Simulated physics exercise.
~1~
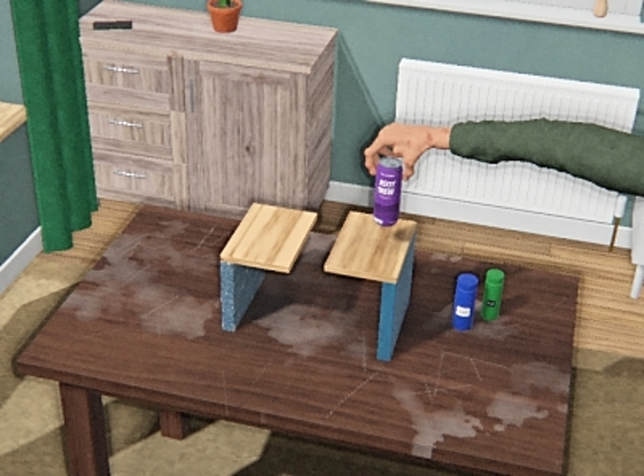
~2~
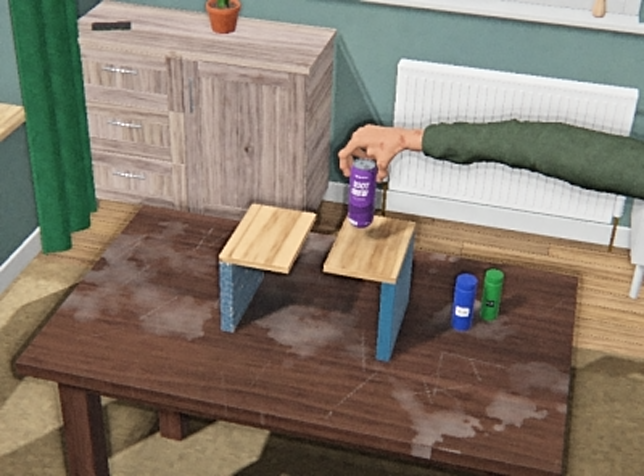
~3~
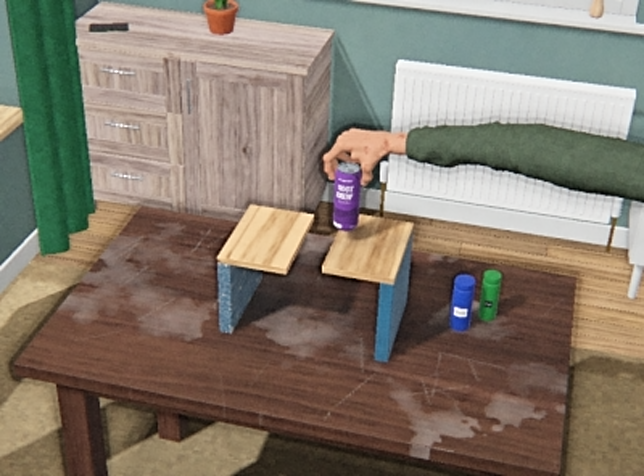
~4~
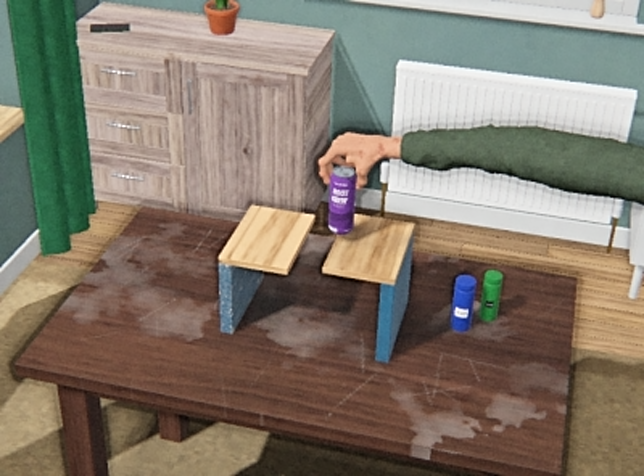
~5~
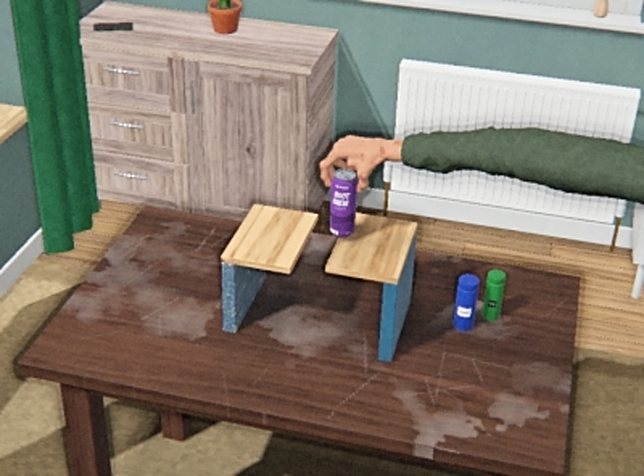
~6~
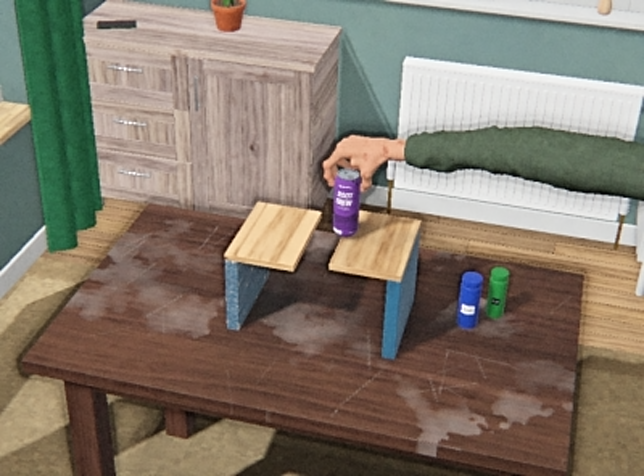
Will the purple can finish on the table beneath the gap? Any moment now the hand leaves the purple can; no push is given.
No.
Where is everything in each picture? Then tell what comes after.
Being brought over the gap; purple can (388, 193); blue shaker (465, 302), in the first picture.
Being brought over the gap; purple can (363, 194); blue shaker (464, 303), in the second picture.
Being brought over the gap; purple can (347, 197); blue shaker (462, 303), in the third picture.
Being brought over the gap; purple can (343, 201); blue shaker (463, 304), in the fourth picture.
Poised above the slot; purple can (344, 204); blue shaker (466, 303), in the fifth picture.
Poised above the slot; purple can (347, 204); blue shaker (470, 301), in the sixth picture.
Then, 0.20 s later than the last frame, things are still on the move.
Then, 0.30 s later than the last frame, all is still.
Then, 0.70 s later than the last frame, purple can resting near (347, 208).
When it is over, all 3 as before. End places, in pixels of the last picture, purple can near (347, 208). The can stays on top.
